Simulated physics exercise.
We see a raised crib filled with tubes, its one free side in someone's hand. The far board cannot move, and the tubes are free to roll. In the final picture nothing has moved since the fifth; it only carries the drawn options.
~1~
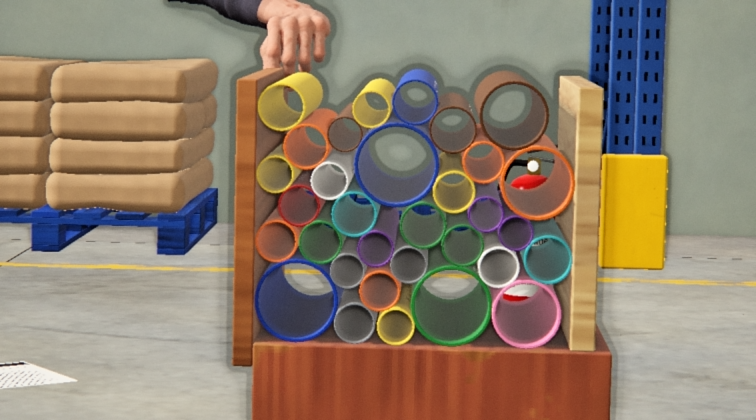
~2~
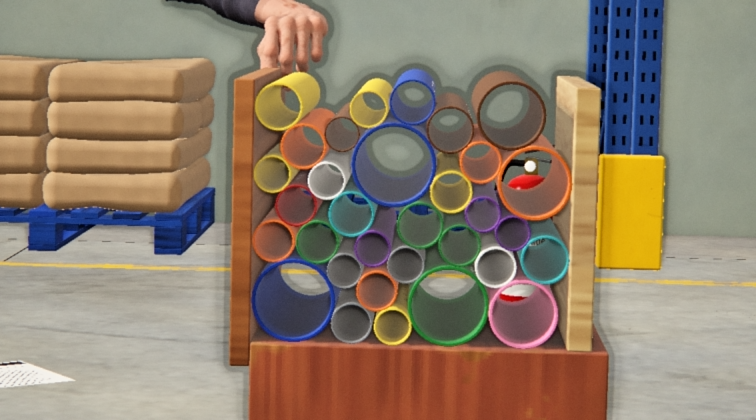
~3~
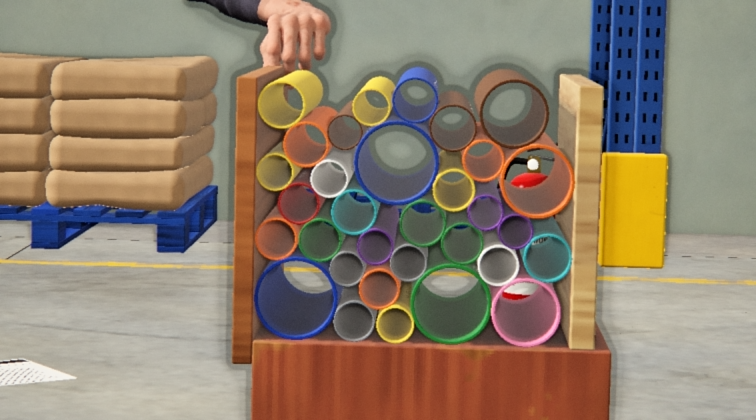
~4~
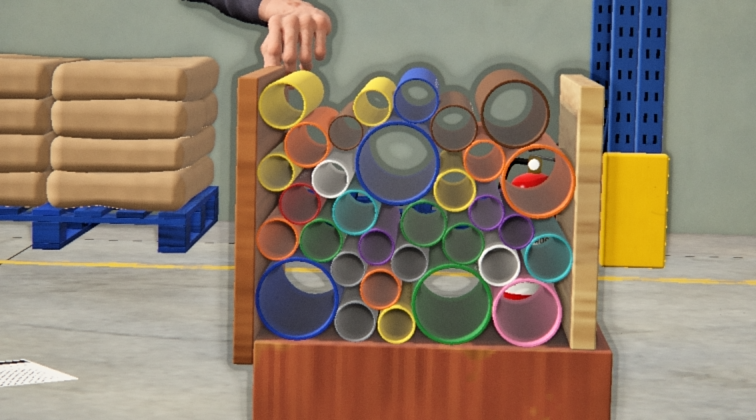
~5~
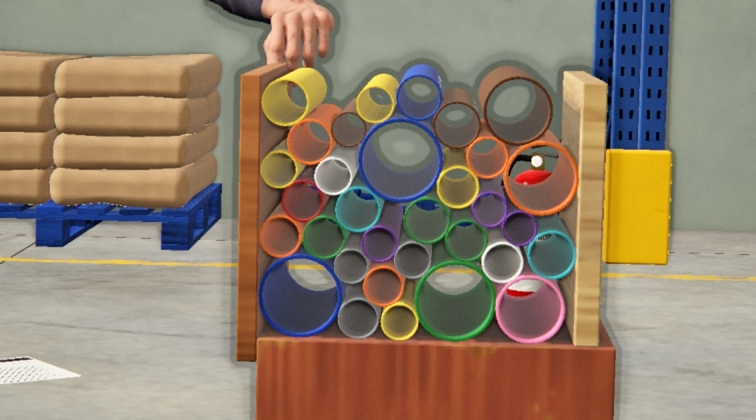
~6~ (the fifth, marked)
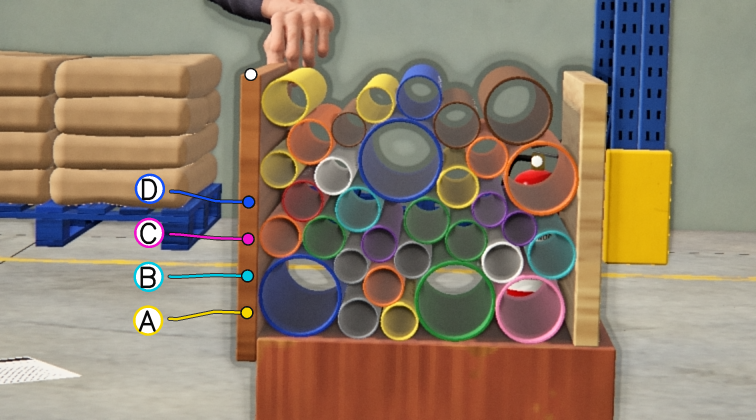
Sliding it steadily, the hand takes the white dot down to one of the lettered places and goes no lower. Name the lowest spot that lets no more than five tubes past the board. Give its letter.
Lower it to C and no more.
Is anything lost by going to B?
Yes, at B.
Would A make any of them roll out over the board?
Yes, at A.
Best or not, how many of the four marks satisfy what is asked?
Two of the four.
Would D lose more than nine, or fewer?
At D, fewer than nine.
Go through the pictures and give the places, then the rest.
The first frame shows a yellow tube (282, 106); side board (262, 204); a blue tube (296, 301).
The second frame shows a blue tube (293, 301); an orange tube (377, 291).
The third frame shows a purple tube (376, 247); a turquoise tube (354, 212).
The fourth frame shows an orange tube (539, 182); an orange tube (308, 145).
The fifth frame shows a yellow tube (286, 102); side board (266, 199); a blue tube (300, 296).
On the copy, A at (247, 313); B at (247, 276); C at (248, 239); D at (248, 202); the white dot at (251, 75).
On C. First, top of the board (261, 148).
Then, top of the board (259, 233).
Finally, top of the board (259, 238), four out over the board.
By contrast, A more than five out over the board; B more than five out over the board; D one out over the board.
